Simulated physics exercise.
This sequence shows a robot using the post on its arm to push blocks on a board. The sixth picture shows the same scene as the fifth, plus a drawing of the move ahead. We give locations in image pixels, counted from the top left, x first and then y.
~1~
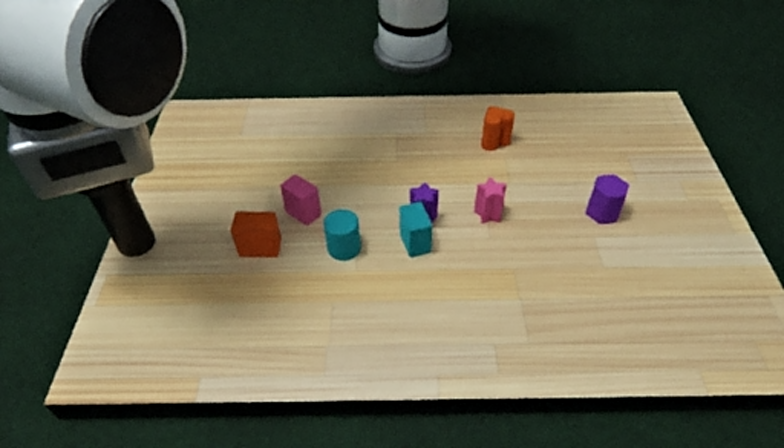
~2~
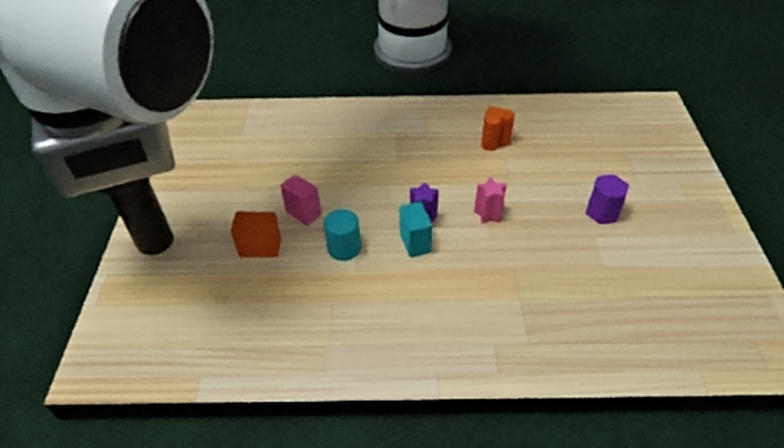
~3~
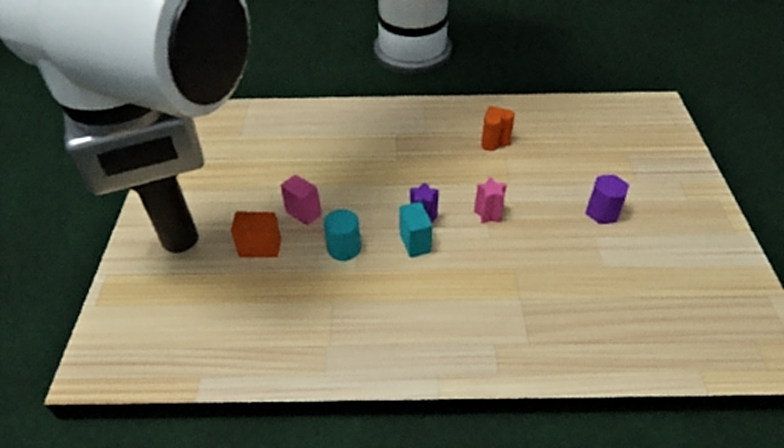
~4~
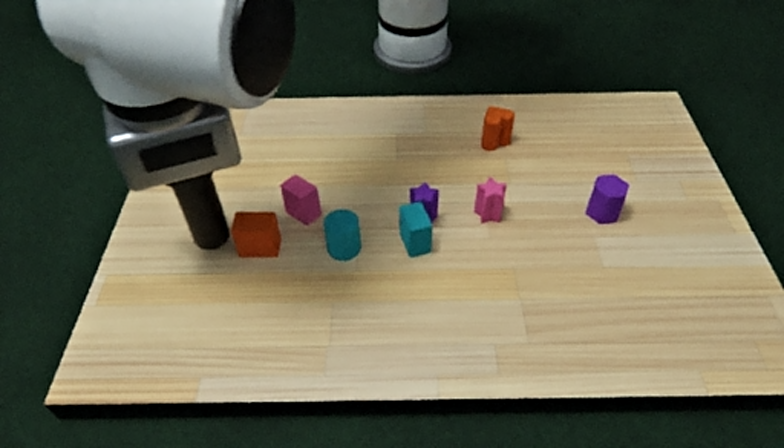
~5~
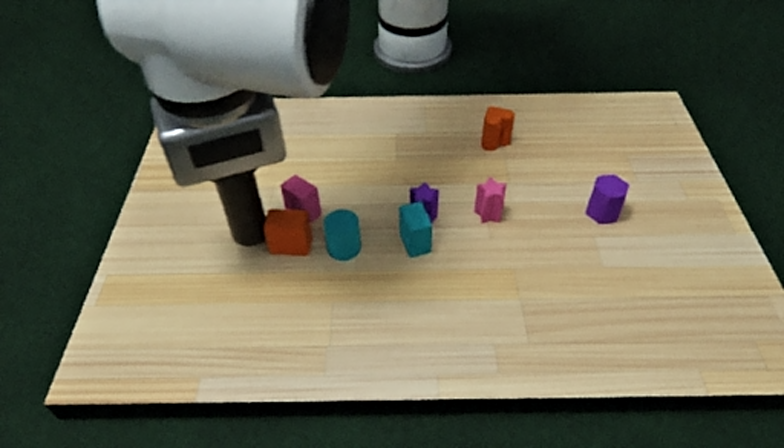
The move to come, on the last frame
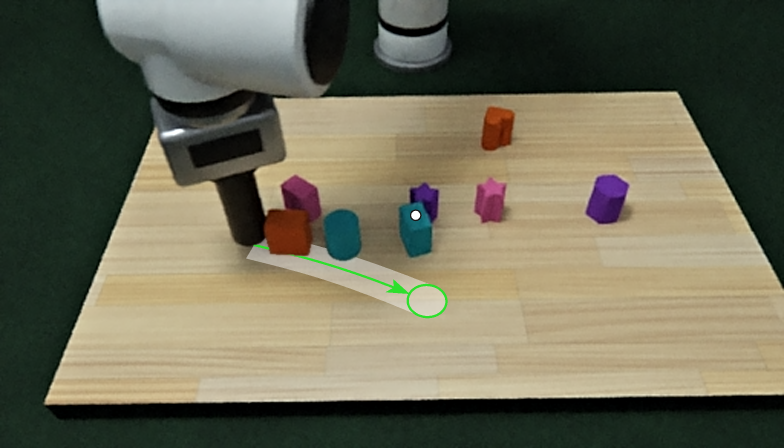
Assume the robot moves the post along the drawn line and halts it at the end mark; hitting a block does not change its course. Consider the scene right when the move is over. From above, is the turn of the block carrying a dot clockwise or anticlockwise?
Looking down, it rotates clockwise.
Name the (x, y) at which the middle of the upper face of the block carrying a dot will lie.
The point I'd pick in the picture is (457, 208).
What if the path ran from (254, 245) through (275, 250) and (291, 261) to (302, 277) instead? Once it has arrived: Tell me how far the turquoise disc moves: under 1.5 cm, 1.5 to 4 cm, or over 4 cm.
I reckon it covers between 1.5 and 4 cm.
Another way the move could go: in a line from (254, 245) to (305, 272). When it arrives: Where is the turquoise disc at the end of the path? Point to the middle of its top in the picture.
I predict (371, 215).
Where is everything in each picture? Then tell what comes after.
The first frame shows post tip at (137, 243); block tops, orange rectangular block at (253, 220); turquoise disc at (341, 221); turquoise rectangular block at (416, 215); purple star-shaped block at (424, 192).
The second frame shows post at (155, 242); blocks unchanged.
The third frame shows post at (180, 239); blocks unchanged.
The fourth frame shows post at (212, 236); blocks unchanged.
The fifth frame shows post at (251, 233); orange rectangular block at (286, 218); turquoise disc at (341, 221); turquoise rectangular block at (416, 215); purple star-shaped block at (424, 192).
Path on the board, from (254, 245) by way of (339, 268) to (427, 301); the dot is on the turquoise rectangular block.
The first path, step by step. One third of the way, post at (309, 248); orange rectangular block at (346, 226), turned 25° anticlockwise; turquoise disc at (384, 218).
Two thirds of the way, post at (369, 266); orange rectangular block at (401, 231), turned 60° anticlockwise; turquoise disc at (424, 209); turquoise rectangular block at (455, 208), turned 25° clockwise; purple star-shaped block at (429, 186), turned 20° anticlockwise.
At the end, post at (428, 289); orange rectangular block at (408, 232), turned 70° anticlockwise; turquoise disc at (427, 207); turquoise rectangular block at (457, 208), turned 25° clockwise; purple star-shaped block at (429, 184), turned 15° anticlockwise.
